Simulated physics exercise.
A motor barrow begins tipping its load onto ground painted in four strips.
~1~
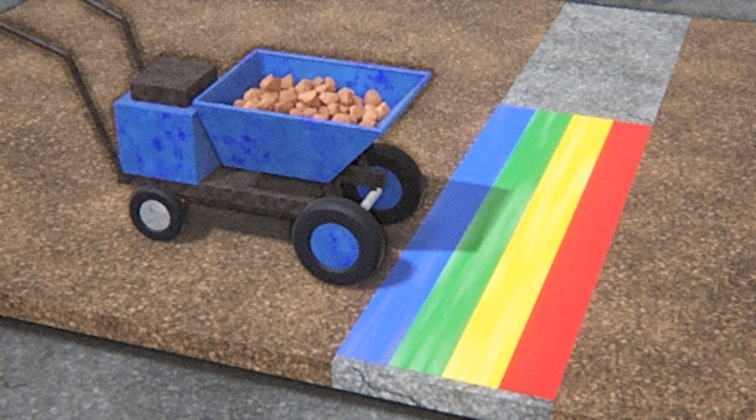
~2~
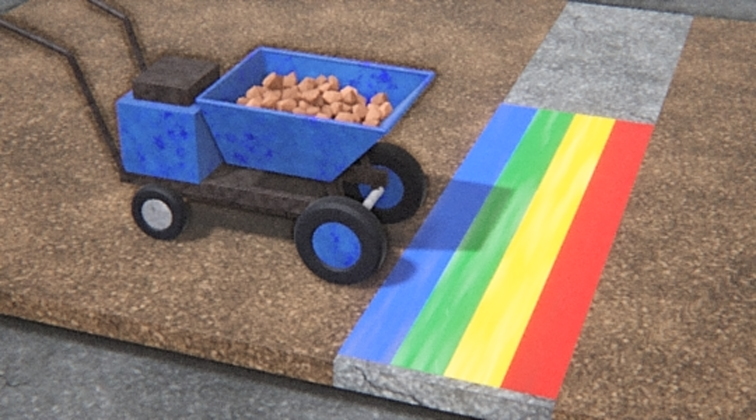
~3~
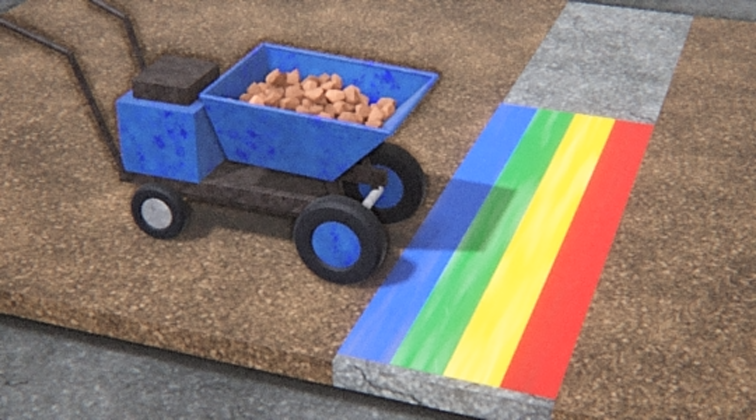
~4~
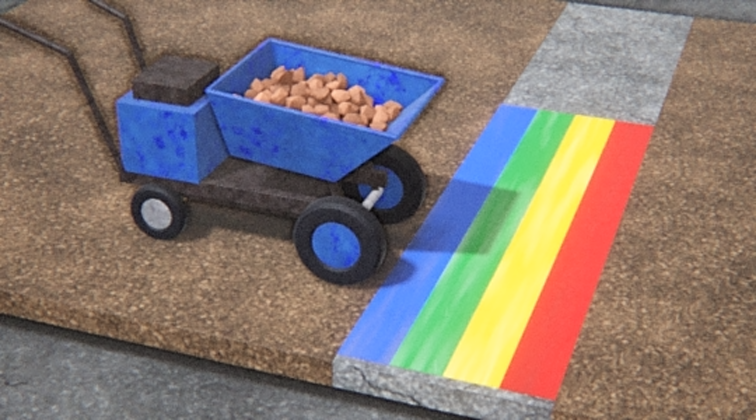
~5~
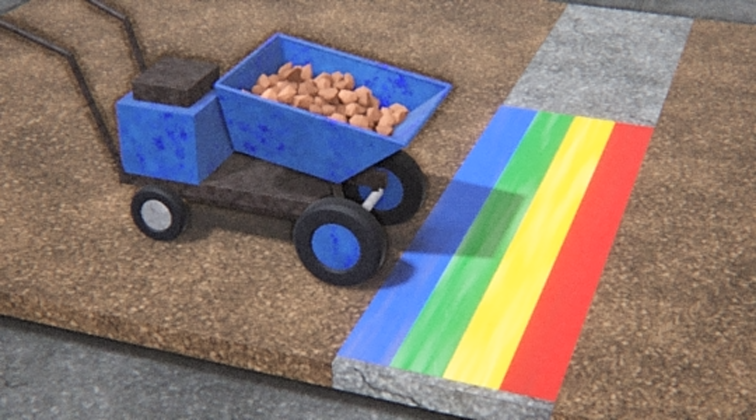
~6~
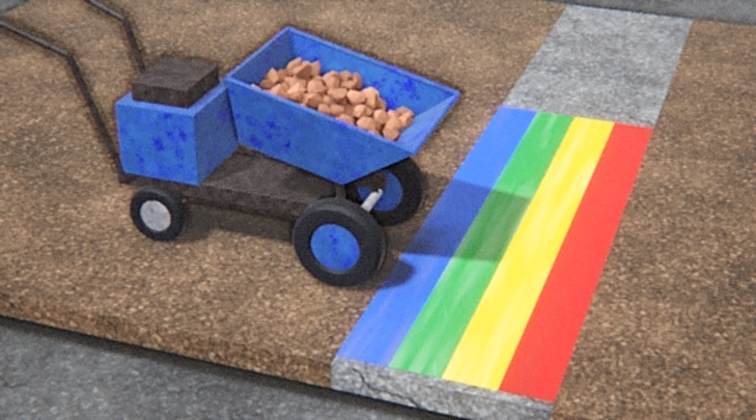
On brown ground beside blue, green, yellow and red strips, a blue motor barrow stood still while its skip, loaded with rubble, slowly tilted a little forward to the right.
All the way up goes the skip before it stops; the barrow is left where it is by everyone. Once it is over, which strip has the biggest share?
Biggest share: The yellow strip.
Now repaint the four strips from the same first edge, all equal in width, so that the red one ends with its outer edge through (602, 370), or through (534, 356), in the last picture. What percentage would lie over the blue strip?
Roughly 0 percent first, then roughly 0 percent.
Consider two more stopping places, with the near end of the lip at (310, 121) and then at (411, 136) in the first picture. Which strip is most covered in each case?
First: The green one; second: That red strip.
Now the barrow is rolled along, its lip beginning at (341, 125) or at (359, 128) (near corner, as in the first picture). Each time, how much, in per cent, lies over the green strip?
You'd get 30 in a hundred the first time and 20 in a hundred the second.
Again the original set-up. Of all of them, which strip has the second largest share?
The red one.
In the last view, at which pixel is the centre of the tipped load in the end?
Around (545, 278).
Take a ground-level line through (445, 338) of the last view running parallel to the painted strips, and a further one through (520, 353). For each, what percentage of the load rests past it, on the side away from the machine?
About 90 and 40 %.
Just after the last frame, skip tipped steeply; every one in the skip.
A moment on, skip tipped right over; the larger part in the skip; about a tenth over the yellow strip; just a few over the red strip.
Further on, skip tipped right over; about a tenth in the skip; just a few over the green strip; roughly a third over the yellow strip; roughly a quarter over the red strip; about a tenth off the paint.
When it is over, skip tipped right over; about a tenth in the skip; not one over the blue strip; about a tenth over the green strip; roughly a third over the yellow strip; roughly a quarter over the red strip; roughly a quarter off the paint.
